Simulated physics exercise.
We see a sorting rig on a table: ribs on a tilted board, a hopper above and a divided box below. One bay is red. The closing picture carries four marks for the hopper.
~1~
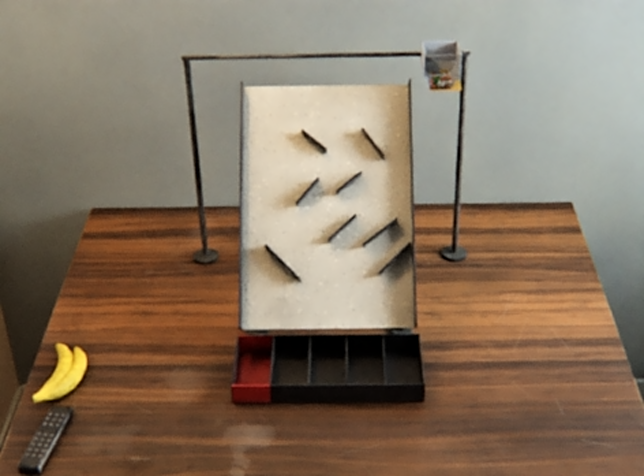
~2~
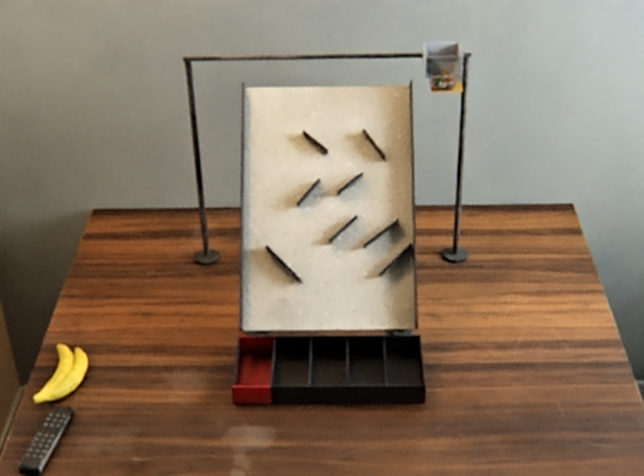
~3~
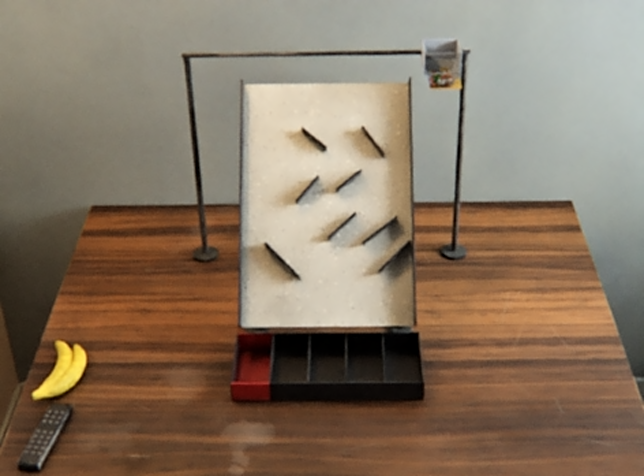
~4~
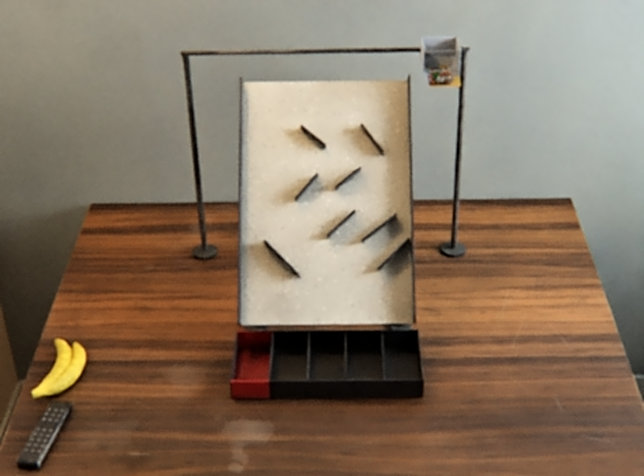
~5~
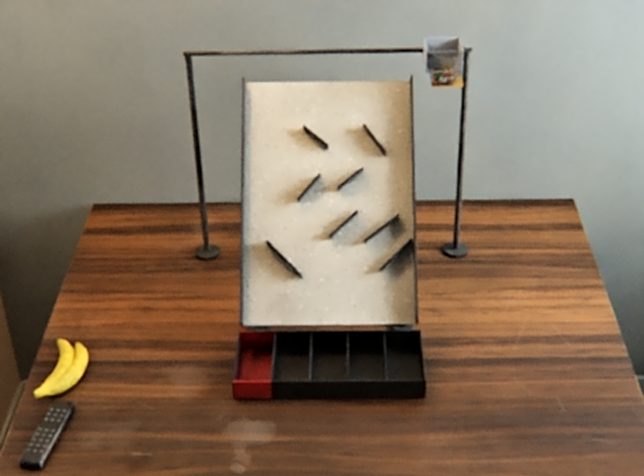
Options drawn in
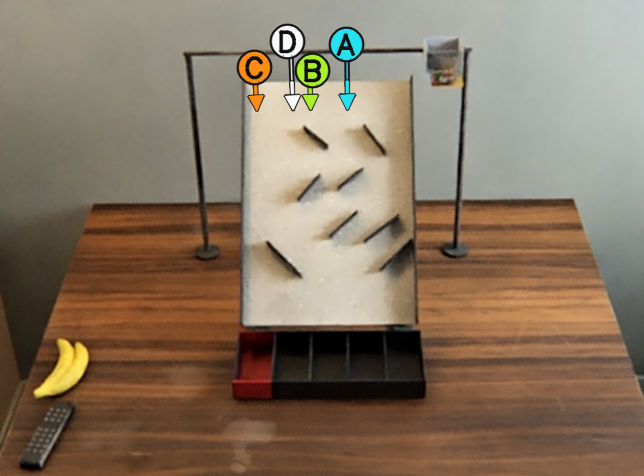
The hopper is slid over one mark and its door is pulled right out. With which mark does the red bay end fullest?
The best mark is C.
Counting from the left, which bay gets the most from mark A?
The third from the left.
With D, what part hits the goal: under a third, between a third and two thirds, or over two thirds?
Mark D gives under a third.
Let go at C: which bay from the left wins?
The first from the left.
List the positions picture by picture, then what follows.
The first frame shows hopper at (442, 80), round plastic beads, door shut.
The second frame shows ribs (303, 130) to (328, 150), (363, 129) to (385, 157), (297, 204) to (320, 178).
The third frame shows ribs (336, 189) to (361, 169), (328, 238) to (356, 212), (363, 242) to (397, 216).
The fourth frame shows ribs (264, 240) to (299, 275), (378, 269) to (409, 238).
The fifth frame shows red bay at (252, 389), number 1 of 5 from the left.
On the marked copy, mark A meets the board at (347, 104); mark B meets the board at (310, 104); mark C meets the board at (256, 105); mark D meets the board at (292, 104).
If A is chosen, none in the red bay, most in other bays, a small part outside the box.
If B is chosen, a small part in the red bay, most in other bays, a small part outside the box.
If C is chosen, about half in the red bay, about a third in other bays, about a quarter outside the box.
If D is chosen, a small part in the red bay, about two thirds in other bays, about a quarter outside the box.
